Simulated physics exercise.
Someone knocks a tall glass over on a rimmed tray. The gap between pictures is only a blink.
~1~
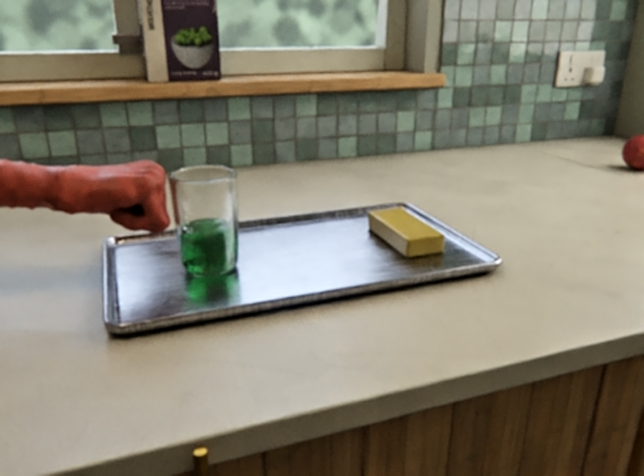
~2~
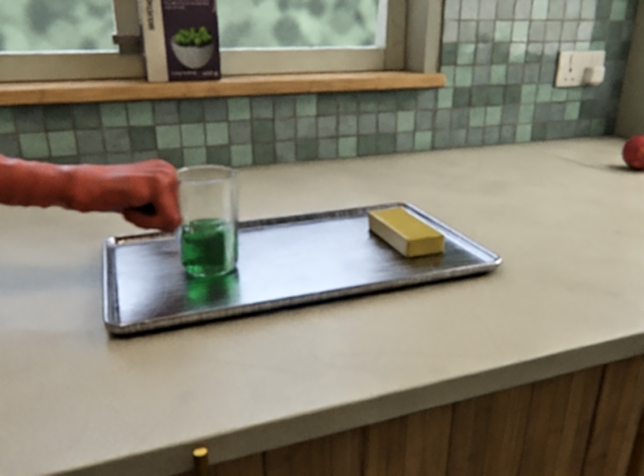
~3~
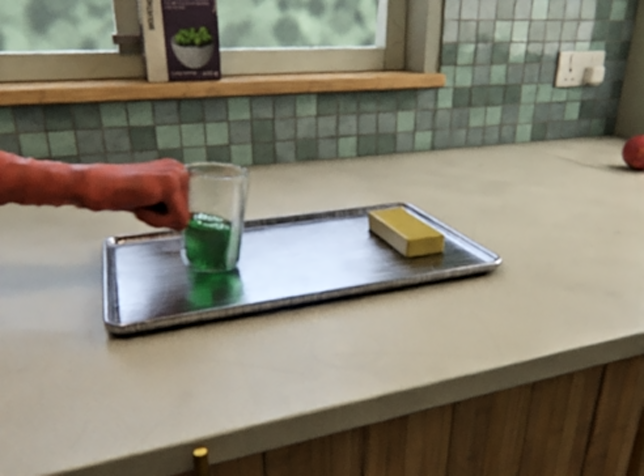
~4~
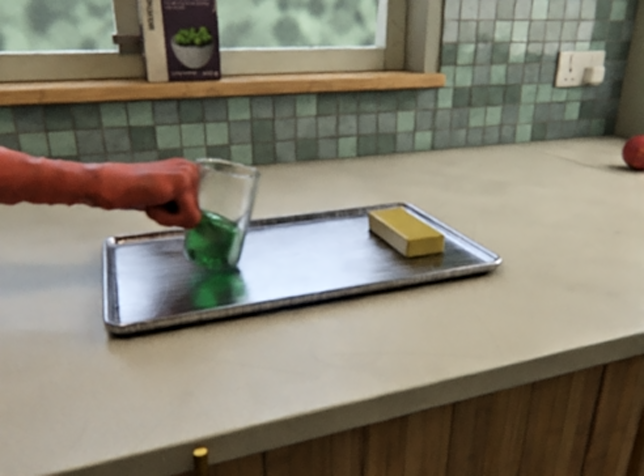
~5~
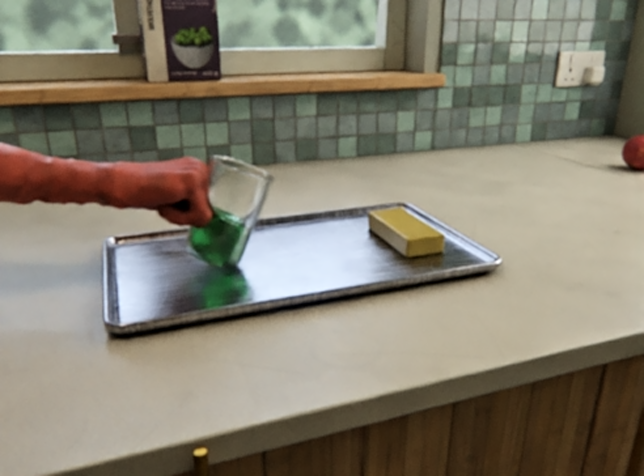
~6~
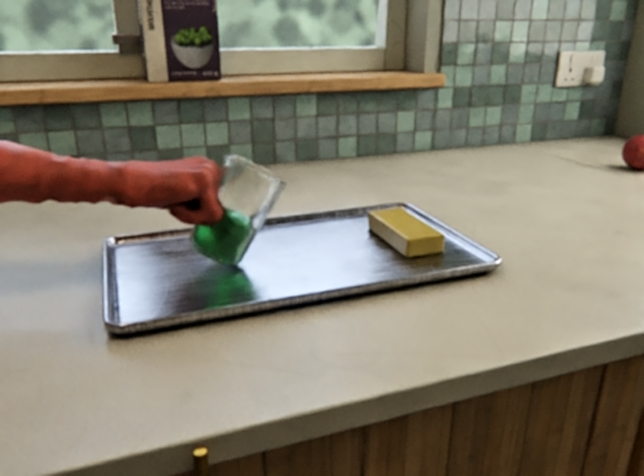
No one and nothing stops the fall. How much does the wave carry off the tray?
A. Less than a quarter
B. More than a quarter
Answer: A.
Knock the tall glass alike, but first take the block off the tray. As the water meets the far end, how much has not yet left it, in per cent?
45 %.
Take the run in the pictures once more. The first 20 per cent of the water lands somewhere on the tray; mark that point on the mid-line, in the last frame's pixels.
I'd put the spot somewhere close to pixel (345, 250).
A moment on, the tall glass lies on its side and 100 per cent is in the glass, 0 on the tray and 0 above or beyond its rim.
Next, the tall glass lies on its side and 65 per cent is in the glass, 20 on the tray and 15 above or beyond its rim.
Then the tall glass lies on its side and 30 per cent is in the glass, 41 on the tray and 29 above or beyond its rim.
Later the tall glass lies on its side and 15 per cent is in the glass, 75 on the tray and 10 above or beyond its rim.
In the end 91 per cent is held by tray and glass, 9 is off the tray.
